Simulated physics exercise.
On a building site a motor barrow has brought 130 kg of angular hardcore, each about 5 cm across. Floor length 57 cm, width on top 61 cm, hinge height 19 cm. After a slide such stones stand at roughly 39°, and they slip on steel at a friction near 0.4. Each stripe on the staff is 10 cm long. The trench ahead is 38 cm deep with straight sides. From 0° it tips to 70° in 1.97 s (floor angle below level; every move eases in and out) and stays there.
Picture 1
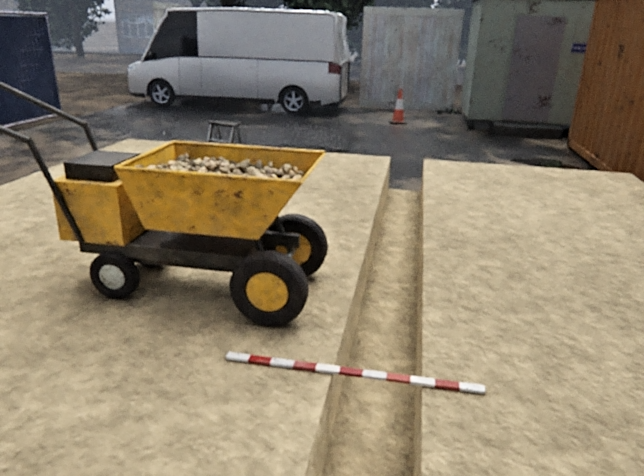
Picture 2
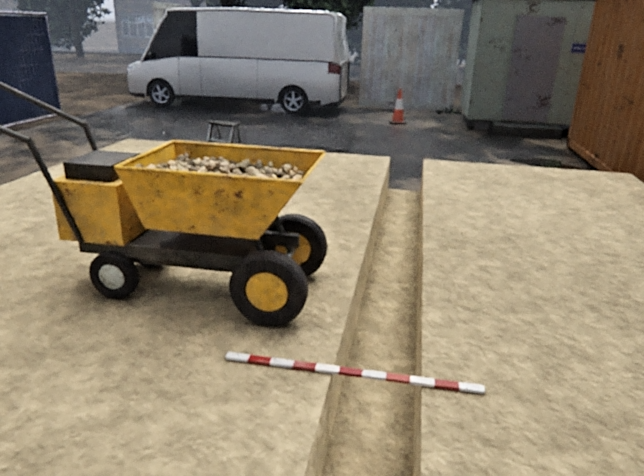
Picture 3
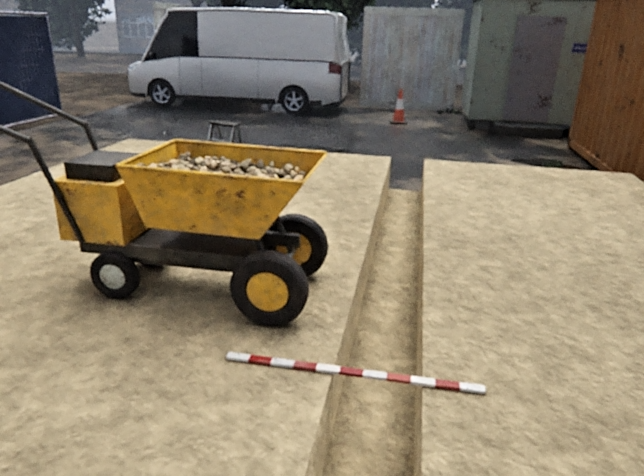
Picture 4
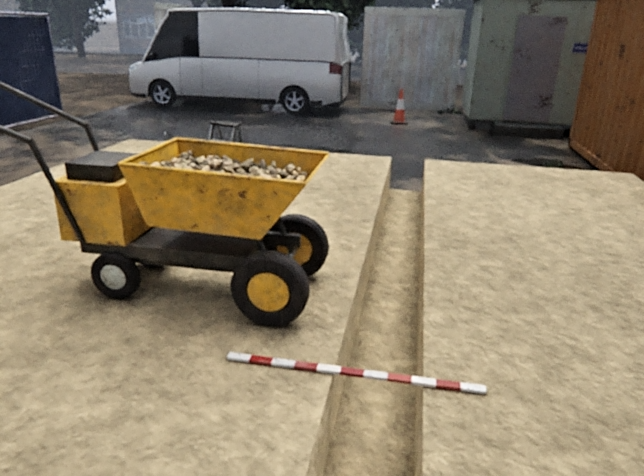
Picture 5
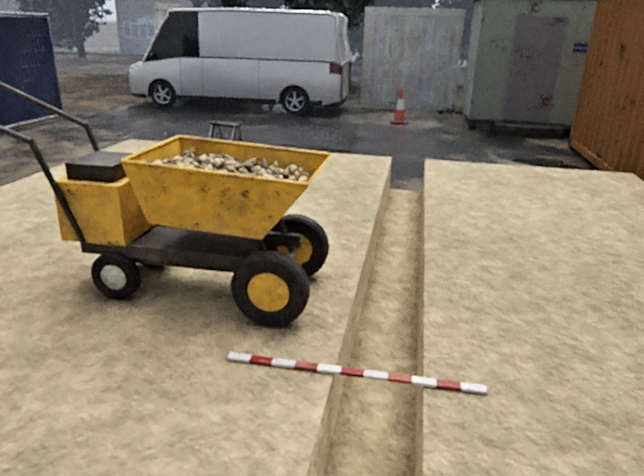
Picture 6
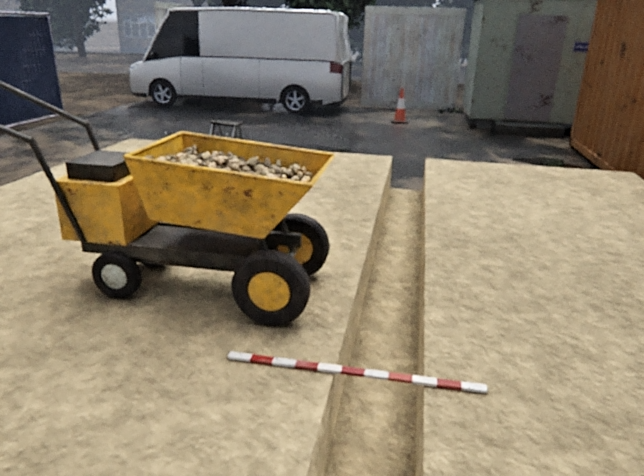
A yellow motor barrow loaded with stones stood beside a narrow trench with a red and white staff laid across it, and its skip tilted very slightly forward to the right while the wheels stayed still.
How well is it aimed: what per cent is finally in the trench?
Some 55 per cent of it.
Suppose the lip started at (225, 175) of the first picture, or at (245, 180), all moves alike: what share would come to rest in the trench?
First some 60, then 75 per cent.
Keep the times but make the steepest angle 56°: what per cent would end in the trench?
In that case some 5 per cent.
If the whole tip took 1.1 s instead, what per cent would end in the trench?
Then about 50 per cent.
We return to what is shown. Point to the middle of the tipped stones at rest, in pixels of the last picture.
Near (405, 358).
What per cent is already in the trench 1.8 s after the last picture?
Some 10 per cent.
Then, 1.2 s after the last picture the floor is at 59°, 100 % in the skip; the foremost stones are at (385, 255).
Then, 1.8 s after the last picture the floor is at 70°, 82 % in the skip, 12 % in the trench, 6 % past the trench; the foremost stones are at (460, 332).
Then, 2.1 s after the last picture the floor is at 70°, 58 % in the skip, 25 % in the trench, 17 % past the trench; the foremost stones are at (498, 321).
Then, 4.1 s after the last picture the floor is at 70°, 26 % in the skip, 55 % in the trench, 20 % past the trench; the foremost stones are at (520, 320).
